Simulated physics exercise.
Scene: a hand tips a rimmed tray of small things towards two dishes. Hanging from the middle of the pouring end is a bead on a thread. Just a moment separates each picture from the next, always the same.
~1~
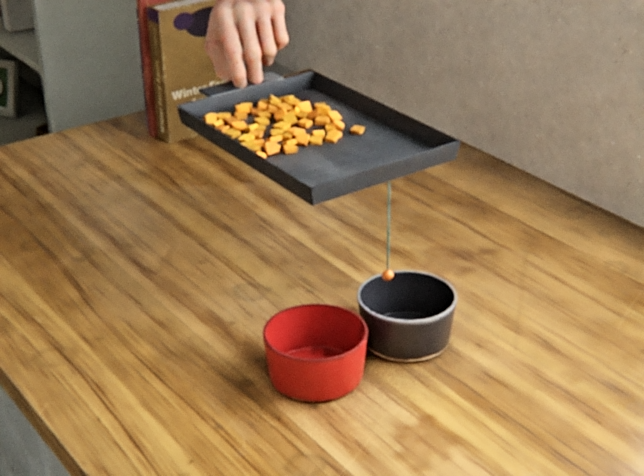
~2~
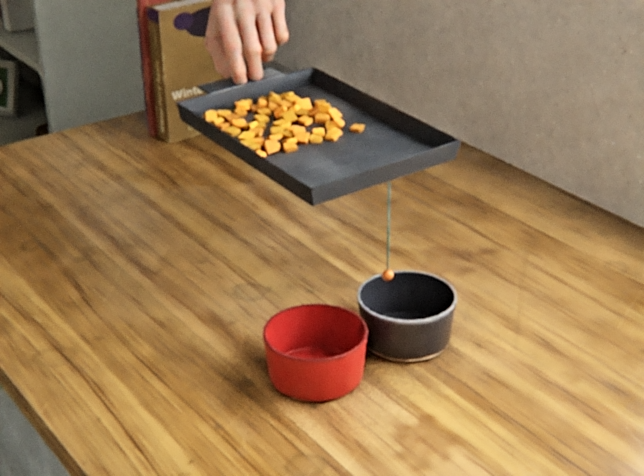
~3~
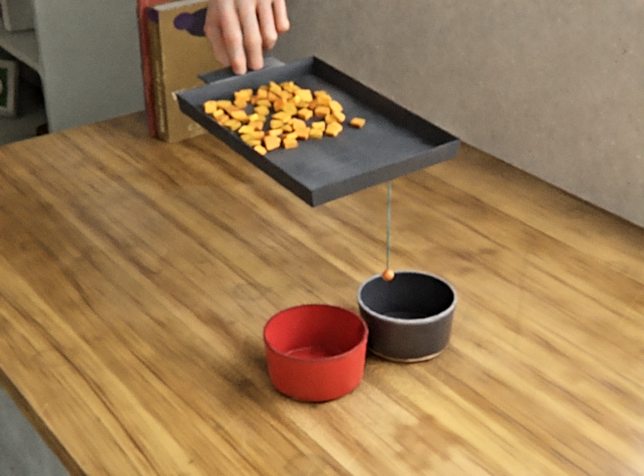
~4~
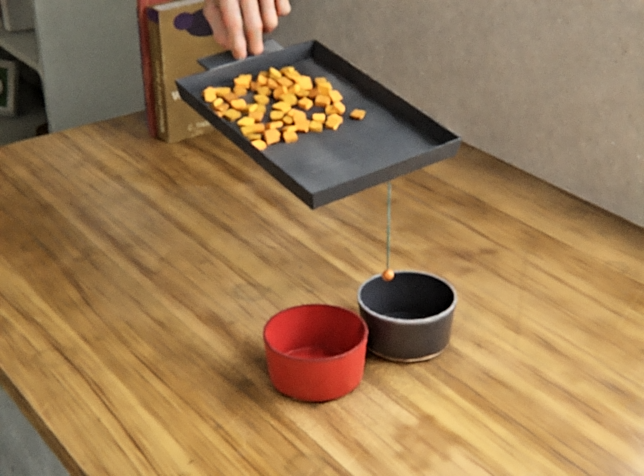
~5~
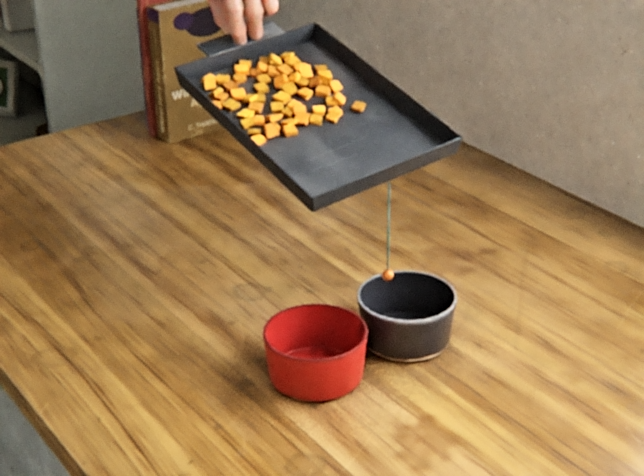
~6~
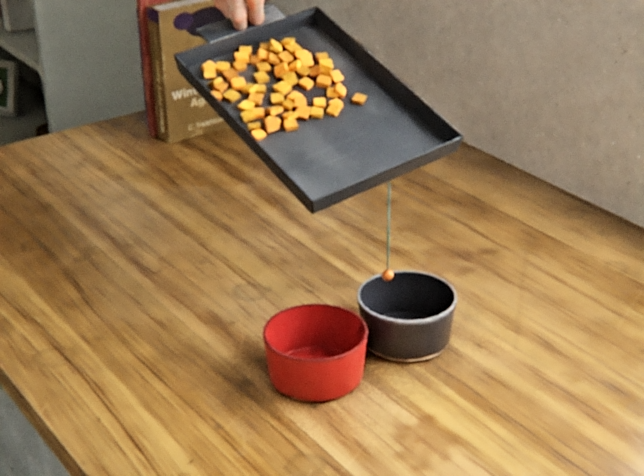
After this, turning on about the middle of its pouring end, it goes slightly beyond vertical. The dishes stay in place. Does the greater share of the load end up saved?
Yes.
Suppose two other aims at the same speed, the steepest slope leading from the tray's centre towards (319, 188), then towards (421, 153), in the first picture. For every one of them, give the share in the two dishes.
First heading roughly 80 %, second roughly 10 %.
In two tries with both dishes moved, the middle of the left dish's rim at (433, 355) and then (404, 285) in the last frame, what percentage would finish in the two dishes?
First position: Some 0 %; second position: Some 0 %.
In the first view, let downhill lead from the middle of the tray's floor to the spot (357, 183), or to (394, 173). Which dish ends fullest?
Result - first place: The left side, second place: The right side.
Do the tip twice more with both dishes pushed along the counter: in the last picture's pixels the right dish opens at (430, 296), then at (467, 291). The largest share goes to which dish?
At place one the left of the pair; at place two the left of the pair.
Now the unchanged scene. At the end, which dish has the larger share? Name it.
Noted: Left of the pair.
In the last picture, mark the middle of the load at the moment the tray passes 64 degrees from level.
(336, 187).
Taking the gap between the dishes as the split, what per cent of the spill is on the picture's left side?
Around 30 per cent, I reckon.
Soon, tray tipped steeply; nearly all on the tray; a small part in the air.
A while on, tray tipped past a quarter turn; about two thirds on the tray; about a quarter in the left dish; a stray few in the right dish; a small part outside both; a small part in the air.
Towards the end, tray tipped past a quarter turn; about two thirds in the left dish; a small part in the right dish; about a quarter outside both.
Finally, tray tipped past a quarter turn; about two thirds in the left dish; a small part in the right dish; about a quarter outside both.
